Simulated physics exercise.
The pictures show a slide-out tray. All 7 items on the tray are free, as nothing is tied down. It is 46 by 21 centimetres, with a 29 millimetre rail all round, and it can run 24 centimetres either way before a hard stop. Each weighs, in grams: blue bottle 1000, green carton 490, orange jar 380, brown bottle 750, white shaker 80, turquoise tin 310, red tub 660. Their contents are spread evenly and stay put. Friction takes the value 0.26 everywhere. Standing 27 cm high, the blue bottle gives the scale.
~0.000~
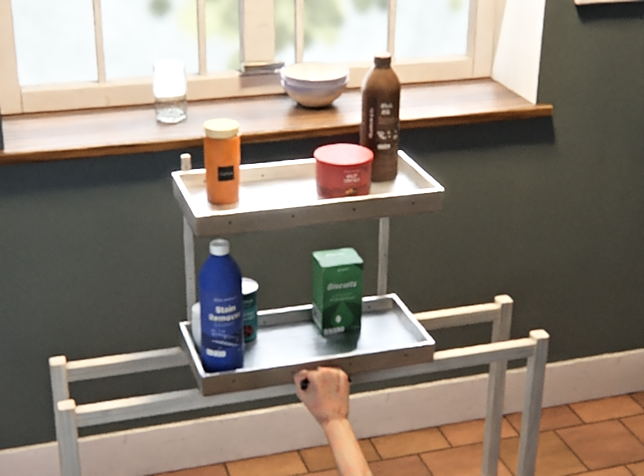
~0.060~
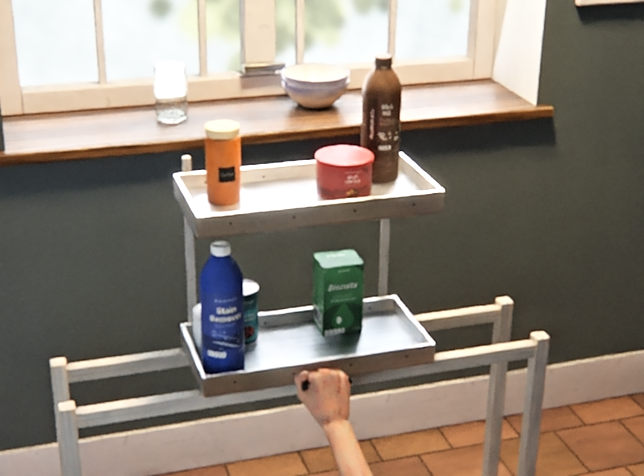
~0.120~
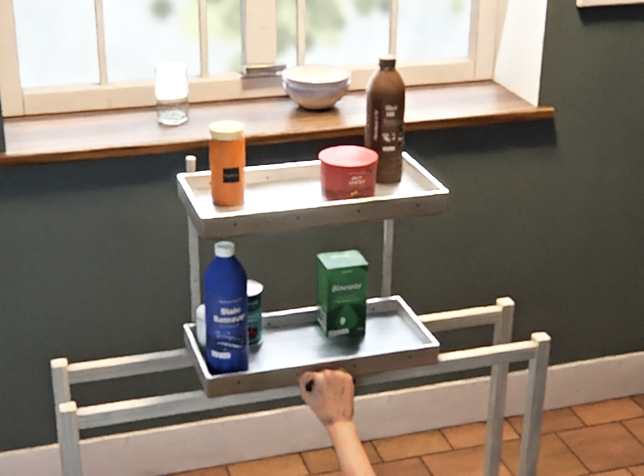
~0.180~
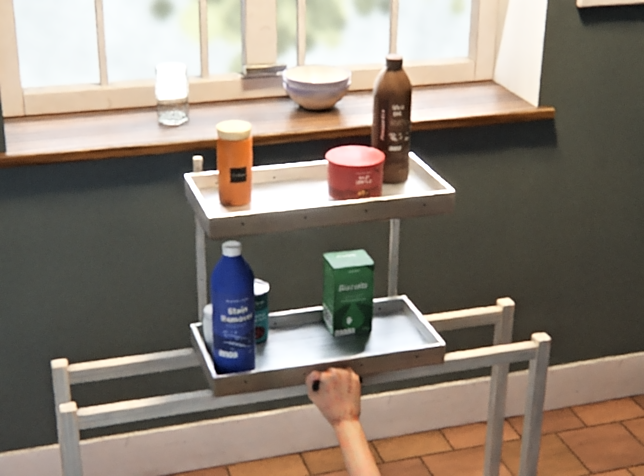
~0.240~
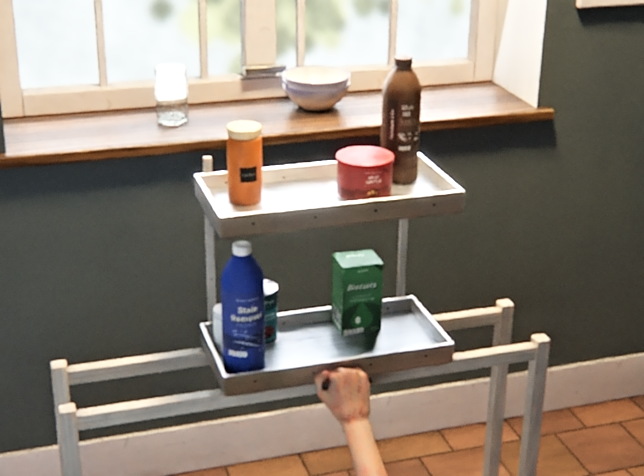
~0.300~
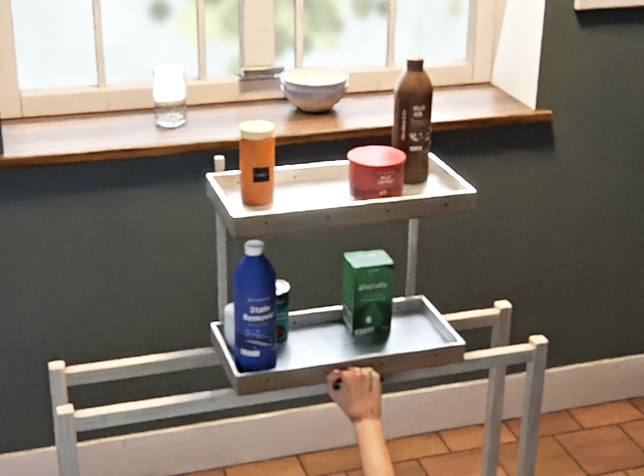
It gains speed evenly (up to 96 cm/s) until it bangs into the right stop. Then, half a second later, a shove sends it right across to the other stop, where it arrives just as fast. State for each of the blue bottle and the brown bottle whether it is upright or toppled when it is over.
When it is over: The blue bottle is upright, the brown bottle is toppled.
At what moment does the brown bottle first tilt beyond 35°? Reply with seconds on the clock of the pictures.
It happens near 0.7 s.
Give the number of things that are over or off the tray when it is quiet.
Altogether, 1.
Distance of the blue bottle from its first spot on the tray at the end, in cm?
Roughly 0 centimetres.
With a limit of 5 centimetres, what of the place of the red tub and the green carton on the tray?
Red tub: Is displaced. Green carton: Is displaced.
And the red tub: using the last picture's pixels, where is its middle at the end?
In the last picture it sits around (185, 202).
After 0.70 s, tray moved 24 cm right; brown bottle now off the tray; blue bottle moved 12 cm near (397, 289); green carton 7° off upright.
After 1.40 s, tray moved 18 cm right; blue bottle moved 17 cm near (388, 290); orange jar moved 17 cm; white shaker moved 17 cm.
After 2.10 s, tray moved 24 cm left; blue bottle moved 11 cm near (152, 320); orange jar moved 11 cm; white shaker moved 11 cm.
In the end (2.7 s), off the tray and tipped over, brown bottle; not toppled but over 5 cm from the start, green carton and red tub; the other 4 under 5 cm from the start. In the last view, blue bottle near (94, 328).
